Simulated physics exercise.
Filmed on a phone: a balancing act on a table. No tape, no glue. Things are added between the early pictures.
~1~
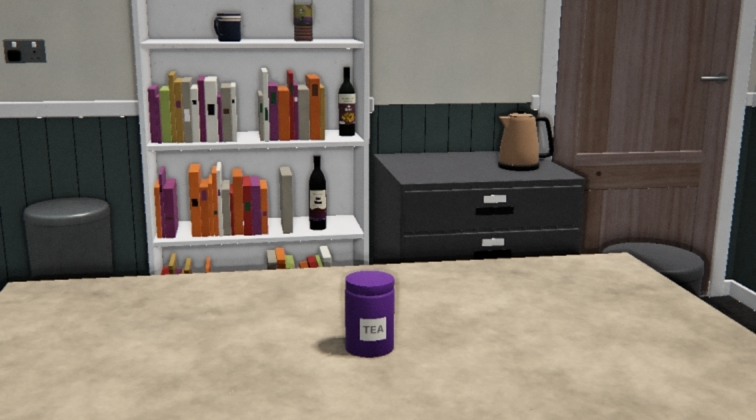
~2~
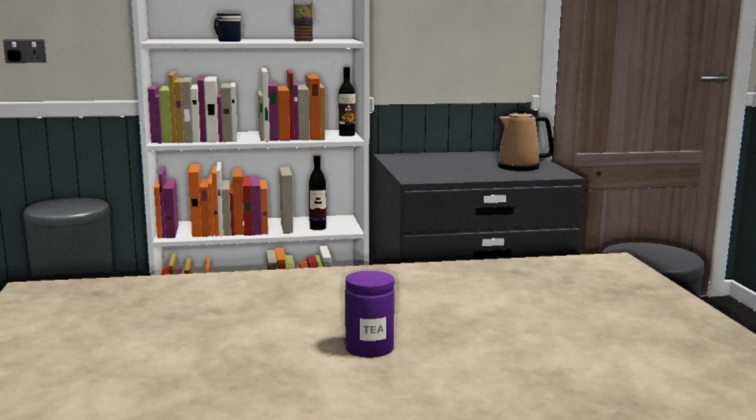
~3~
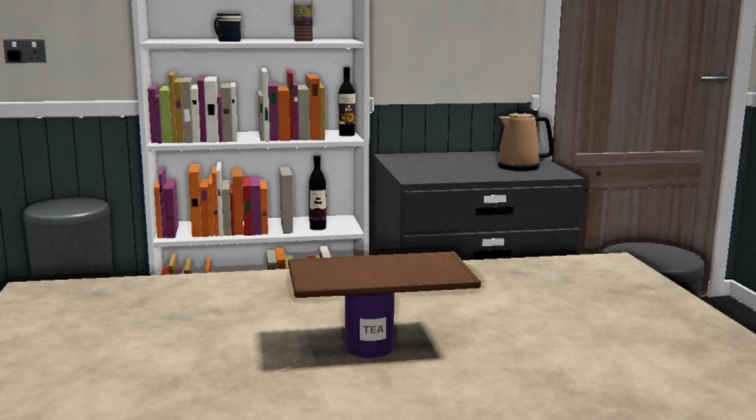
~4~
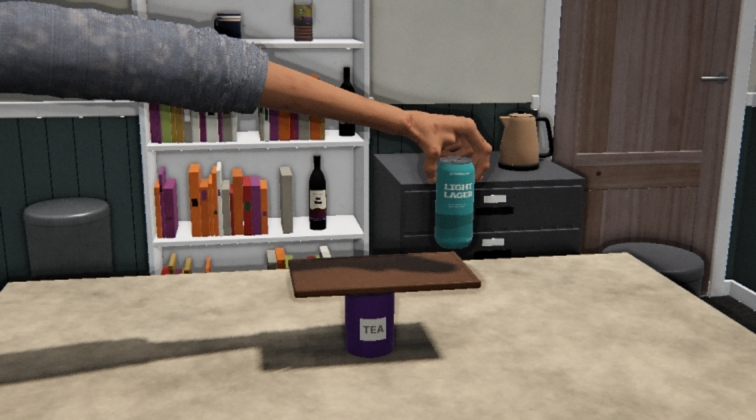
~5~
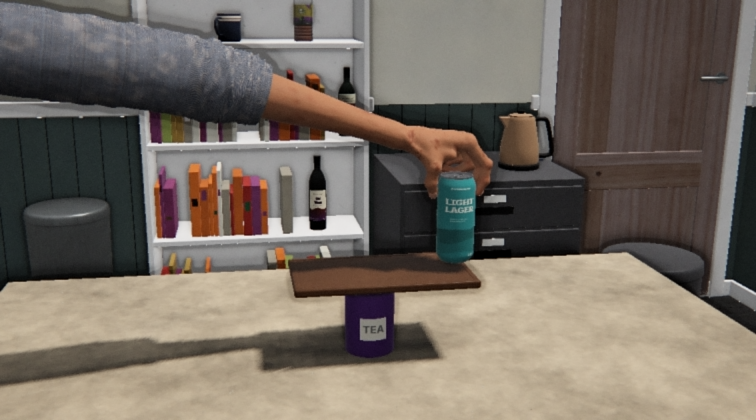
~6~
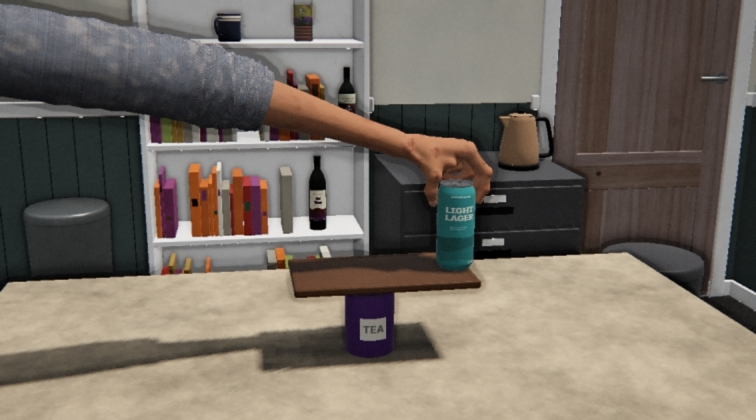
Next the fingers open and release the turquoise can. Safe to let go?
Here the stack comes apart.
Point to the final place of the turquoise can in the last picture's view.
At about (504, 327).
Then, 0.30 s past the last view, turquoise can now fallen; brown lid rocked 48° from its first pose.
Then, 0.40 s past the last view, brown lid rocked 73° from its first pose.
Then, 0.90 s past the last view, brown lid rocked 58° from its first pose.
Finally, fallen, turquoise can; down or leaning hard in the stack, brown lid; purple jar still in place. Final places as the last picture's camera would see them, turquoise can near (504, 327). The stack gives way.
